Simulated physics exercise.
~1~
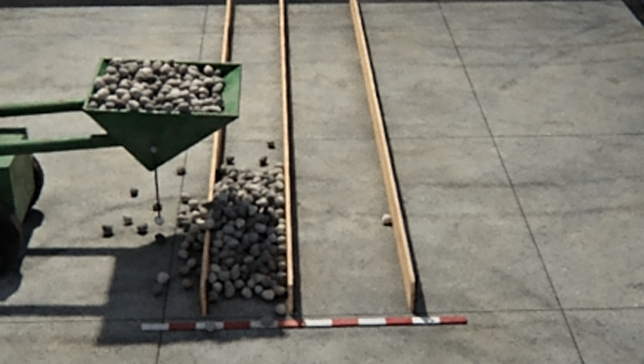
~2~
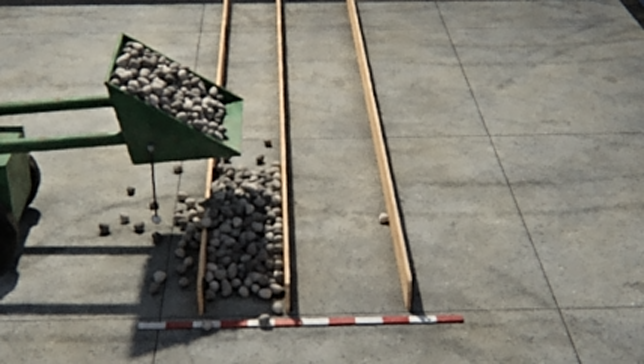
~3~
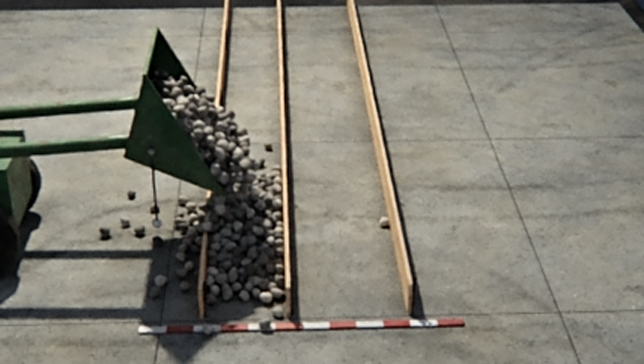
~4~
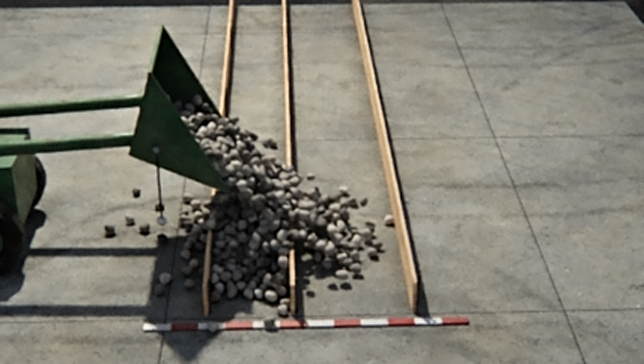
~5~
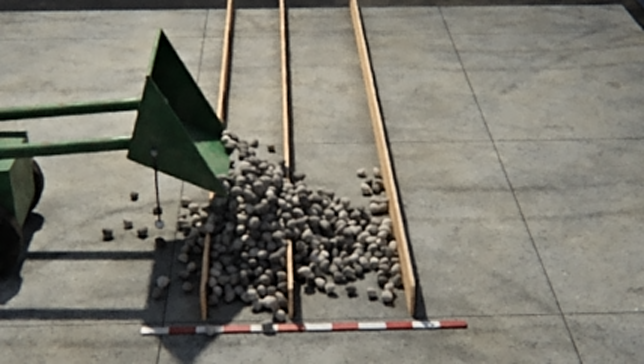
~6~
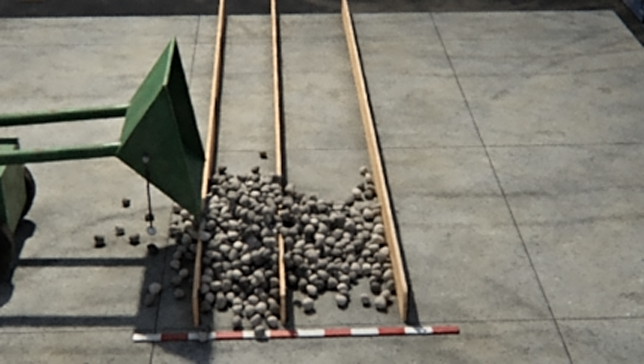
A green skip on a small machine tipped its load of round grey stones onto a pile already lying between wooden boards, and they slid down and spilled over the middle board to the right, leaving the skip steeply tilted and stones spread across both bays.
